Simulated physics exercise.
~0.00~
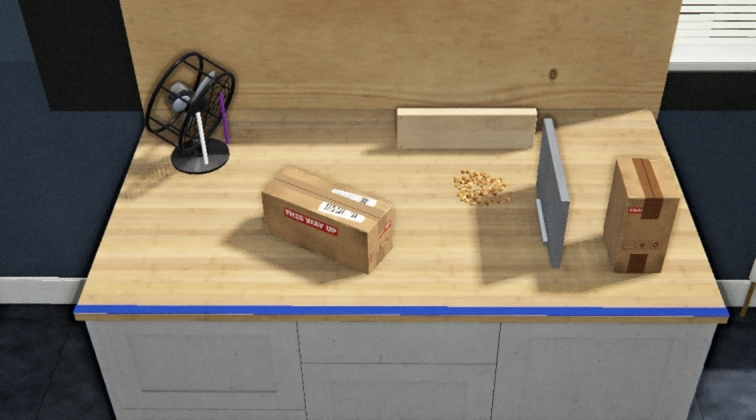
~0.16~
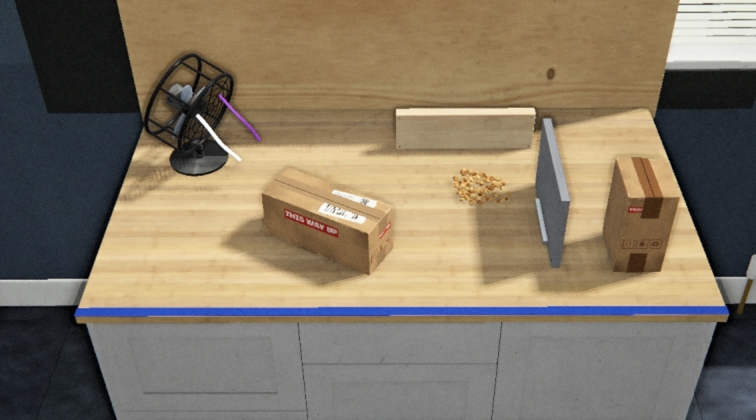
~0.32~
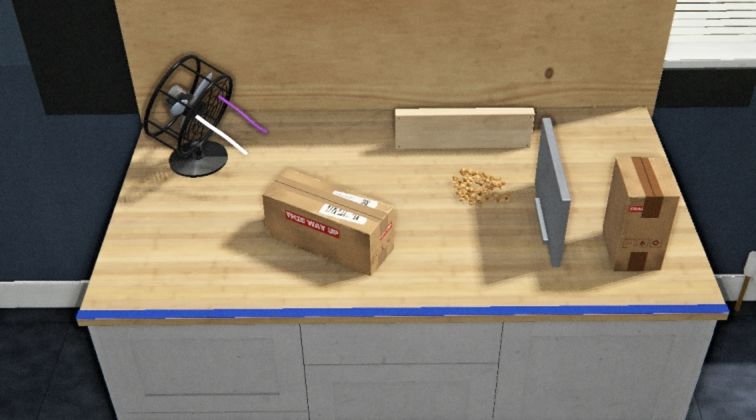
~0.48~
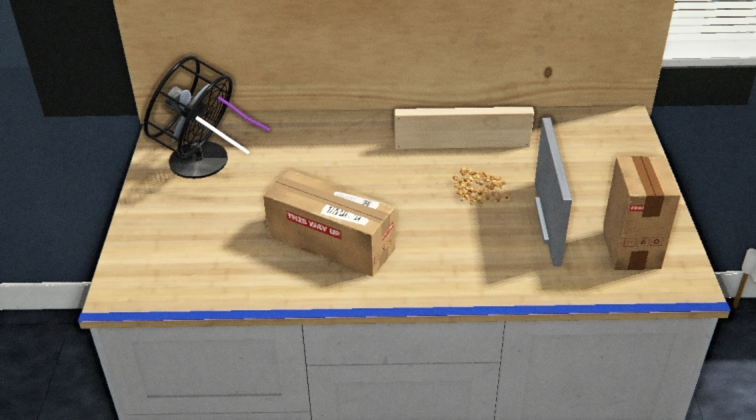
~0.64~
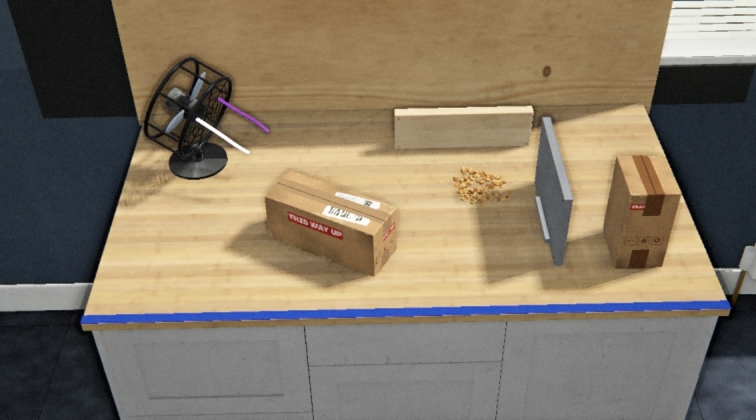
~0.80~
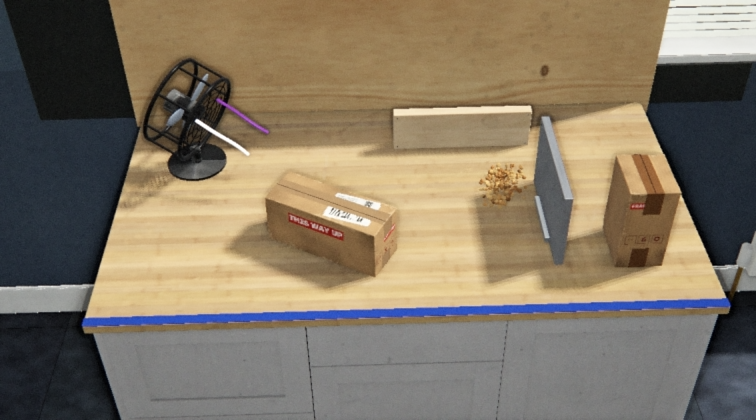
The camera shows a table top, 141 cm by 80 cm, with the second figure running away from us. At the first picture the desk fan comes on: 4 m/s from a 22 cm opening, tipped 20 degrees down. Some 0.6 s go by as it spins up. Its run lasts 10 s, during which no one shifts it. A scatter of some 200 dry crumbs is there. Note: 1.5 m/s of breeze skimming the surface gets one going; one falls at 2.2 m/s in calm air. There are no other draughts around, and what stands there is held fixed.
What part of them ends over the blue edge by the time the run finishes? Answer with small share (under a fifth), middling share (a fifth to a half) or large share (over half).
A small share.
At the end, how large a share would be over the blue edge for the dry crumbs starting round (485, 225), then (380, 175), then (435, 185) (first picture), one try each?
Results, one try each: 90 %, 2 %, 2 %.
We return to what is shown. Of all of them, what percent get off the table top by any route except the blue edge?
The share comes to some 90 per cent.
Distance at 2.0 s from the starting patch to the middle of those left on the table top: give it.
It works out to close to 15 cm.
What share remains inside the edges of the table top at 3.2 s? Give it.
Around 15 in a hundred.
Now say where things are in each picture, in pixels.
In the first picture, the middle of the dry crumbs is near (479, 190), none has stirred yet and the mouth of the desk fan is at (191, 103).
In the second picture, the middle of the dry crumbs is near (478, 190), none has stirred yet and the blue edge is centred on (400, 316).
In the third picture, the middle of the dry crumbs is near (478, 190), none has stirred yet, the top of a board is at (465, 111) and the top of a laptop is at (556, 157).
In the fourth picture, the middle of the dry crumbs is near (478, 190) and none has stirred yet.
In the fifth picture, the middle of the dry crumbs is near (479, 189) and none has stirred yet.
In the sixth picture, the middle of the dry crumbs is near (501, 186), the farthest in sight from the desk fan is at (526, 188) and about 85 % have left their places.
After 2.0 s, 22 % are on the move or not yet settled, 0 % are over the blue edge; the middle of those still in play is near (537, 200).
After 3.2 s, 16 % are on the move or not yet settled, 0 % are over the blue edge; the middle of those still in play is near (538, 203).
After 5.5 s, 10 % are on the move or not yet settled, 1 % are over the blue edge.
After 10.0 s, at the end, 2 % are over the blue edge.
